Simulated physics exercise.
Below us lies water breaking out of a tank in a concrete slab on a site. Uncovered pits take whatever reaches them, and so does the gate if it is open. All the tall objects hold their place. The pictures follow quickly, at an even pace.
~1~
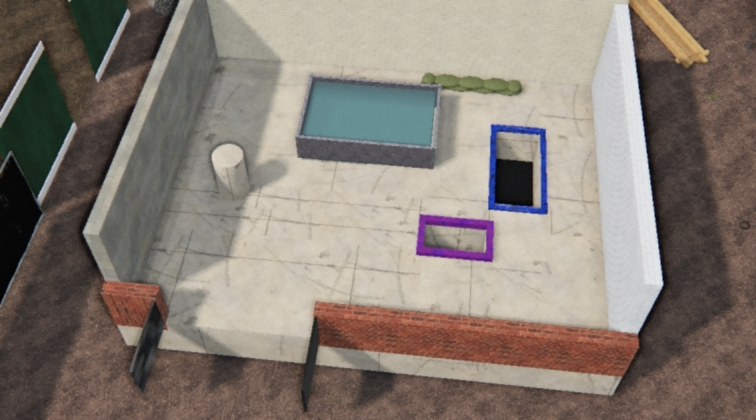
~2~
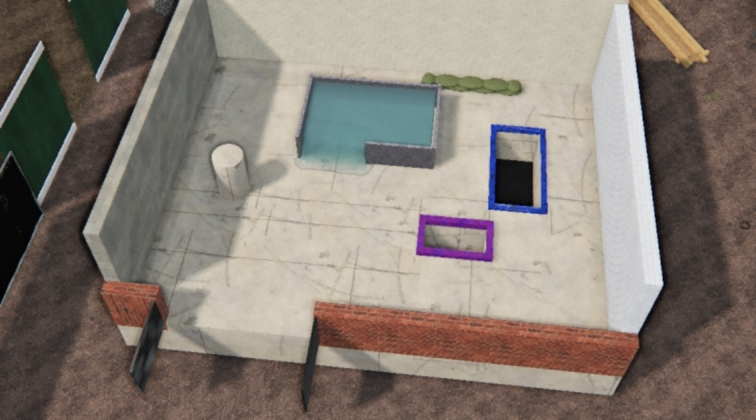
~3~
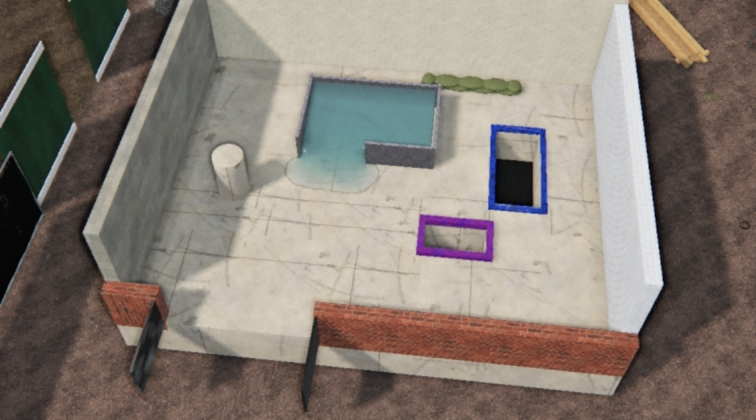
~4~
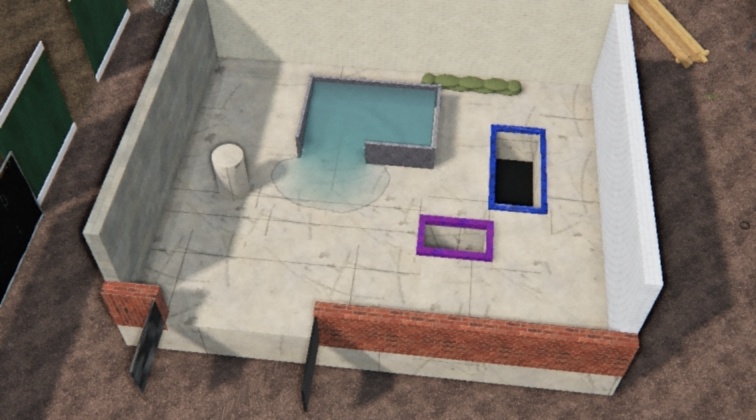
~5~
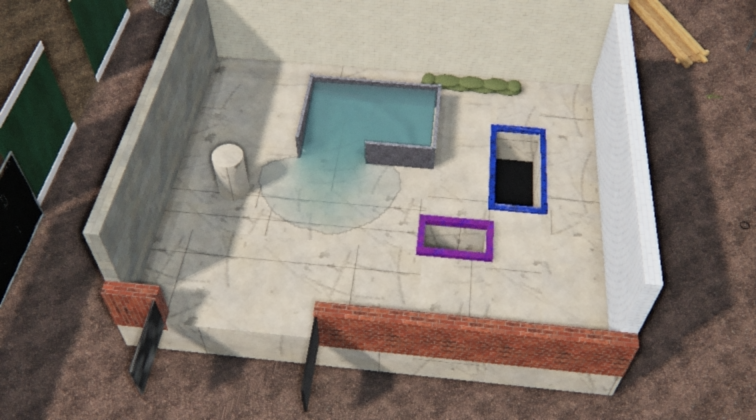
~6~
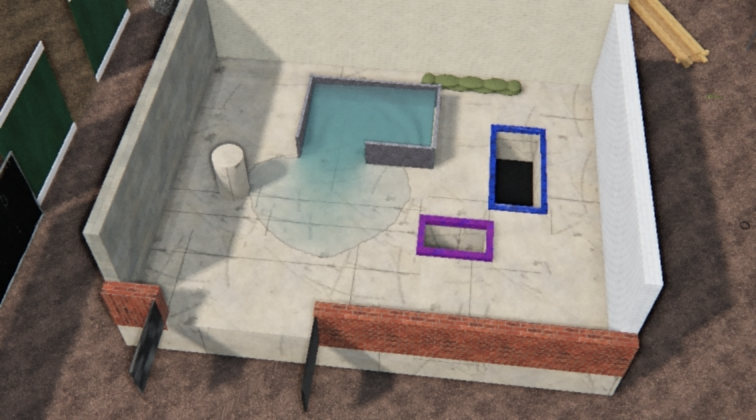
On a walled concrete slab at a building site, an open tank of blue-green water stands whole near the back wall. Part of its front side gives way at the left, and water pours through the gap, spreading forward in a widening, thinning rounded sheet between the pale cylinder and the purple-edged opening.
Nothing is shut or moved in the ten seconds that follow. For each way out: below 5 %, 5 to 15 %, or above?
The gate takes more than 15 %; the purple pit takes less than 5 %; the blue pit takes less than 5 %.
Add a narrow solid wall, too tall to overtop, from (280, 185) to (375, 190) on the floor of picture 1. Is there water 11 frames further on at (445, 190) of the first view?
At that place: Under water.
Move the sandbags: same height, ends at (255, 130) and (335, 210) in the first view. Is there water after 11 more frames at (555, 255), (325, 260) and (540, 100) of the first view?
As listed: Not flooded, covered, dry.
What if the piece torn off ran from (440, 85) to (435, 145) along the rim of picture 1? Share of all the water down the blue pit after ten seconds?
Per cent: Blue 45.
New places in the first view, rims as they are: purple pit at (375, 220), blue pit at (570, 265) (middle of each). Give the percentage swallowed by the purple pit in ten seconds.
Parts in a hundred: Purple 6.
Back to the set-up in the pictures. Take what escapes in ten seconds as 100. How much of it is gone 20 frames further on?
I make it 40 per cent.
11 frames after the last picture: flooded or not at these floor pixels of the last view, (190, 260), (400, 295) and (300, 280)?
In that order: Wet, covered, under water.
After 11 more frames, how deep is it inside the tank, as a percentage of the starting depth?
Near 54 in a hundred.
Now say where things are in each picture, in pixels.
The first frame shows the open tank at (370, 113) is whole and still.
In the second frame, water pours out at (333, 152) and has run to (368, 168).
In the third frame, water pours out at (333, 153) and has run to (372, 178).
In the fourth frame, the front is at (345, 208), out from the gap at (333, 153).
In the fifth frame, the front is at (338, 229), out from the gap at (333, 154).
In the sixth frame, the front is at (320, 252), out from the gap at (333, 154).
A moment on, water covers 25 % of the floor; the gate 0 %, the purple pit 0 %, the blue pit 0 %.
Next, water covers 35 % of the floor; the gate 5 %, the purple pit 0 %, the blue pit 0 %.
Then, water covers 40 % of the floor; the gate 18 %, the purple pit 0 %, the blue pit 0 %.
Later, water covers 50 % of the floor; the gate 35 %, the purple pit 0 %, the blue pit 0 %.
In the end, water covers 65 % of the floor; the gate 48 %, the purple pit 0 %, the blue pit 0 %.
